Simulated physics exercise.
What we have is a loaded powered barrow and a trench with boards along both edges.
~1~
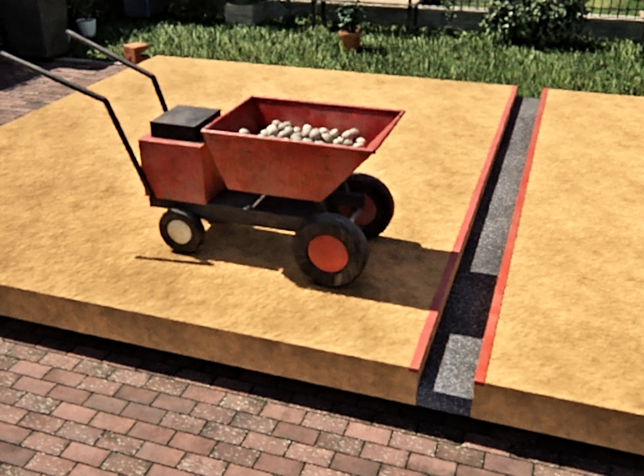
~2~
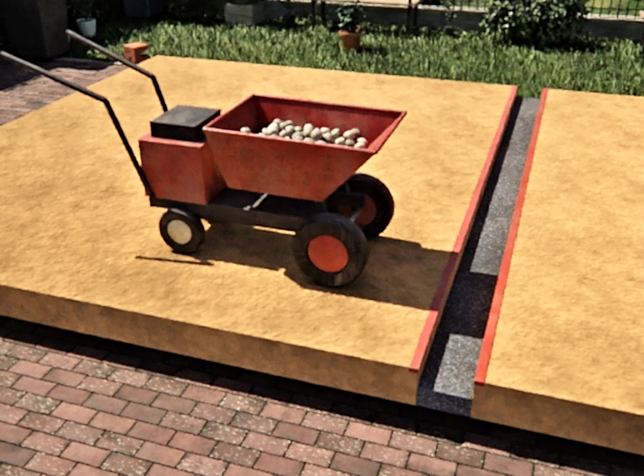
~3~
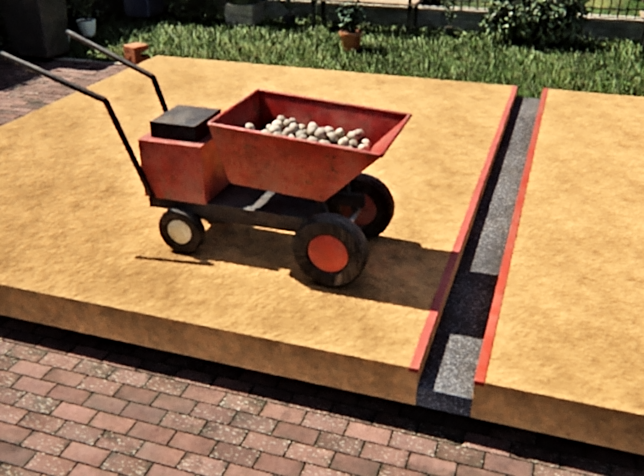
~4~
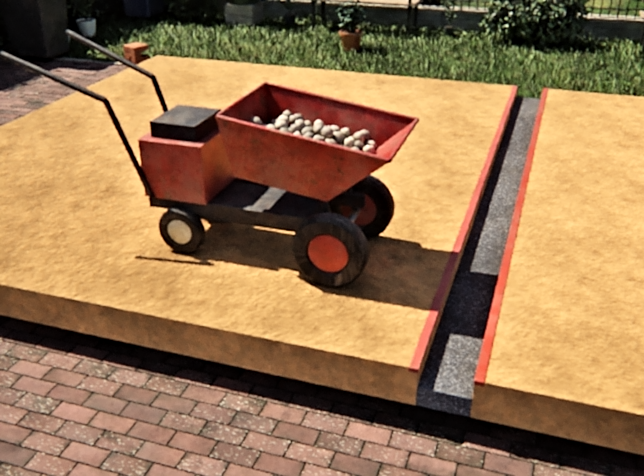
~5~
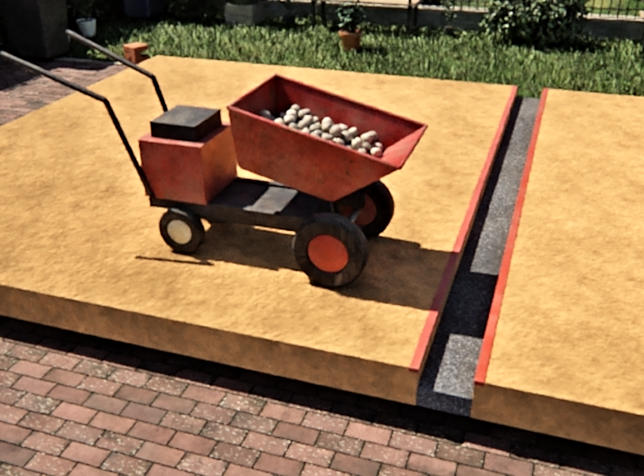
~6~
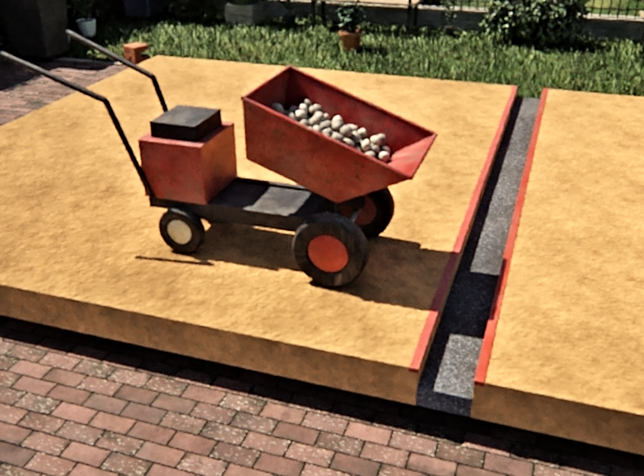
Red powered barrow standing still beside a shallow trench, its skip of river pebbles tilting gradually forward to the right.
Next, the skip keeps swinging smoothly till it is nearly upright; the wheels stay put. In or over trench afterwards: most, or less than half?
I expect the trench to get most of the load.
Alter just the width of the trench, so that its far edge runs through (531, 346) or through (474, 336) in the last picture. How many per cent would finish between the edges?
Result, try 1: 90 in a hundred; try 2: 40 in a hundred.
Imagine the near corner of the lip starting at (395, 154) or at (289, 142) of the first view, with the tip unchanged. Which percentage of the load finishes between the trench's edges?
From the first spot you get 40 percent, and from the second 20 percent.
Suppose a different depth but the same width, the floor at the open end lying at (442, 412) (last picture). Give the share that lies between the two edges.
Around 80 percent.
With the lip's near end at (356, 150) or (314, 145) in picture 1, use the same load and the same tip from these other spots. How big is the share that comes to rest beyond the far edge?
First try: Some 10 %; second try: 0 %.
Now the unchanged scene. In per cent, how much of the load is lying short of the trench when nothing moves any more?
That share comes out near 0 in a hundred.
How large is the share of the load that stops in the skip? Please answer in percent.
I reckon some 10 percent.
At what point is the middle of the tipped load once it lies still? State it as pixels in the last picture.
Around (481, 282).
Soon, skip tipped steeply; all in the skip.
A while on, skip tipped right over; most in the skip; about a quarter in or heaped over the trench; a stray few beyond it; a stray few falling.
Towards the end, skip tipped right over; a small part in the skip; about two thirds in or heaped over the trench; about a quarter beyond it.
Finally, skip tipped right over; a small part in the skip; about two thirds in or heaped over the trench; about a quarter beyond it.
